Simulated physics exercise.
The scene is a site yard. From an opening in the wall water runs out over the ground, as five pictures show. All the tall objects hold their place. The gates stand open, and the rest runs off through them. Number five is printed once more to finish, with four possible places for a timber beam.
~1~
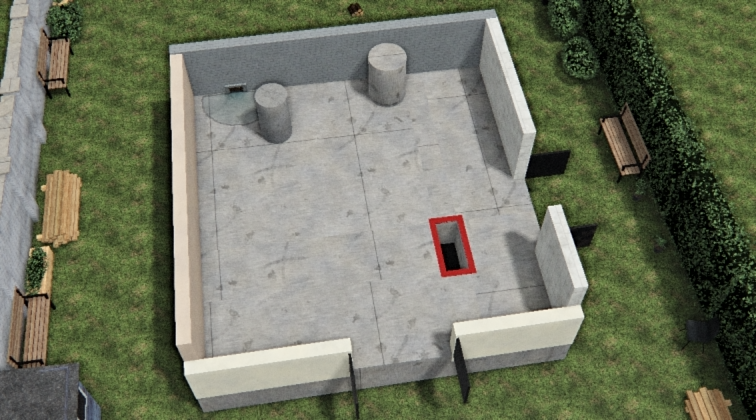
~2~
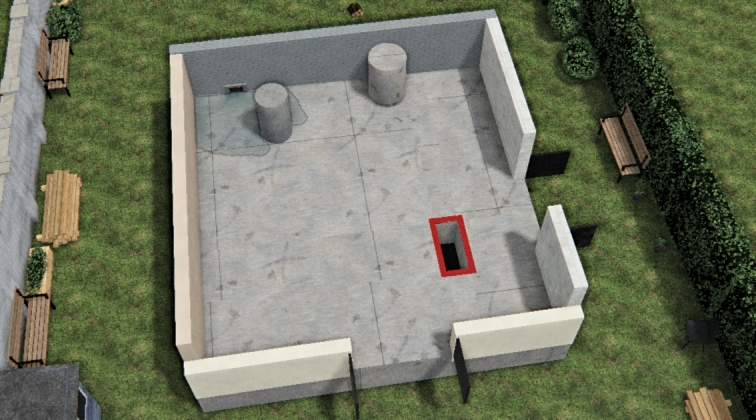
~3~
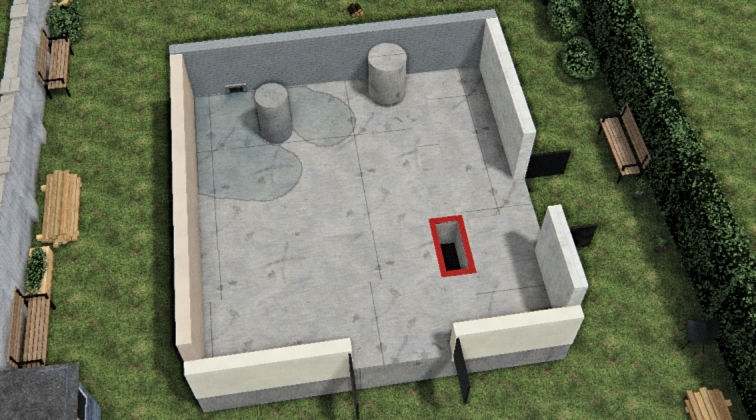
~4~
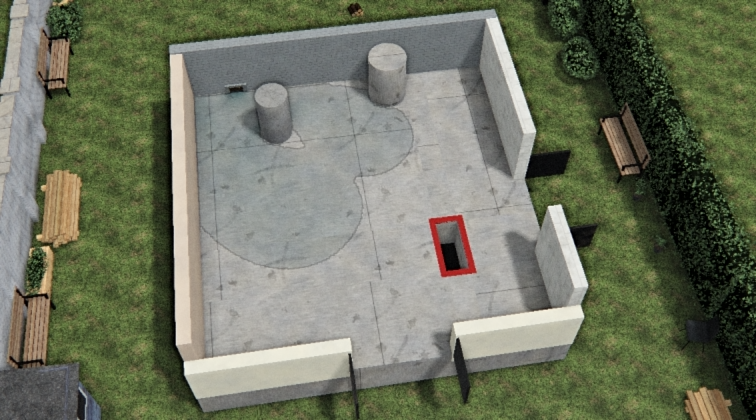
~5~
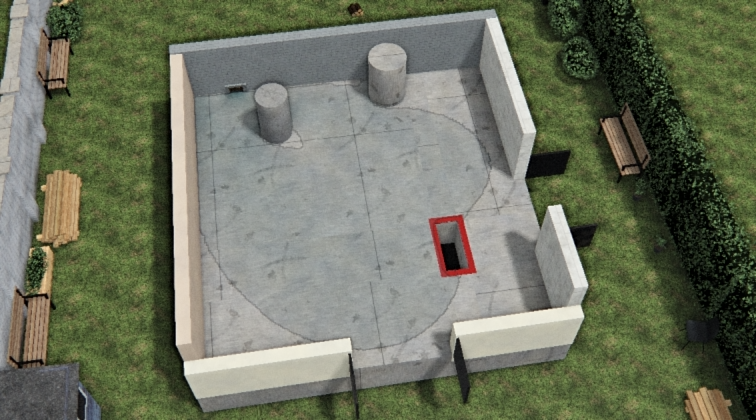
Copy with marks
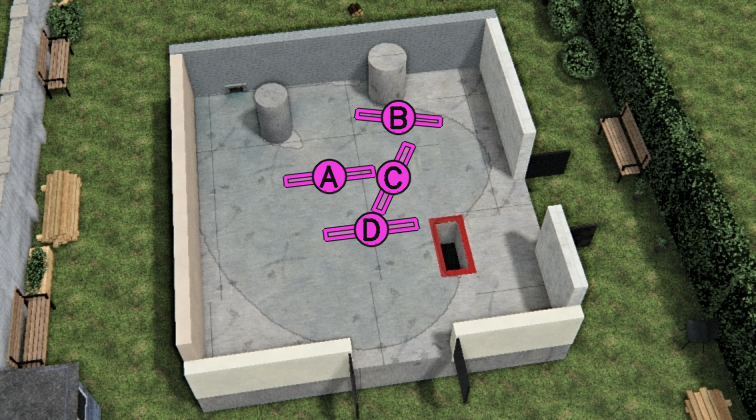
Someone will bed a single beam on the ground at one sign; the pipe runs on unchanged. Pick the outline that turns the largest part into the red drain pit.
B is best.
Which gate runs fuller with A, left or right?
The right gate.
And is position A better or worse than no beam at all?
Worse.
On the marked copy, A from (285, 181) to (373, 171); B from (357, 113) to (440, 121); C from (378, 211) to (408, 145); D from (325, 234) to (416, 223).
With A, about 19 % of the stream goes into the red drain pit, about 80 % out by the gates.
With B, about 28 % of the stream goes into the red drain pit, about 71 % out by the gates.
With C, about 19 % of the stream goes into the red drain pit, about 80 % out by the gates.
With D, about 18 % of the stream goes into the red drain pit, about 80 % out by the gates.
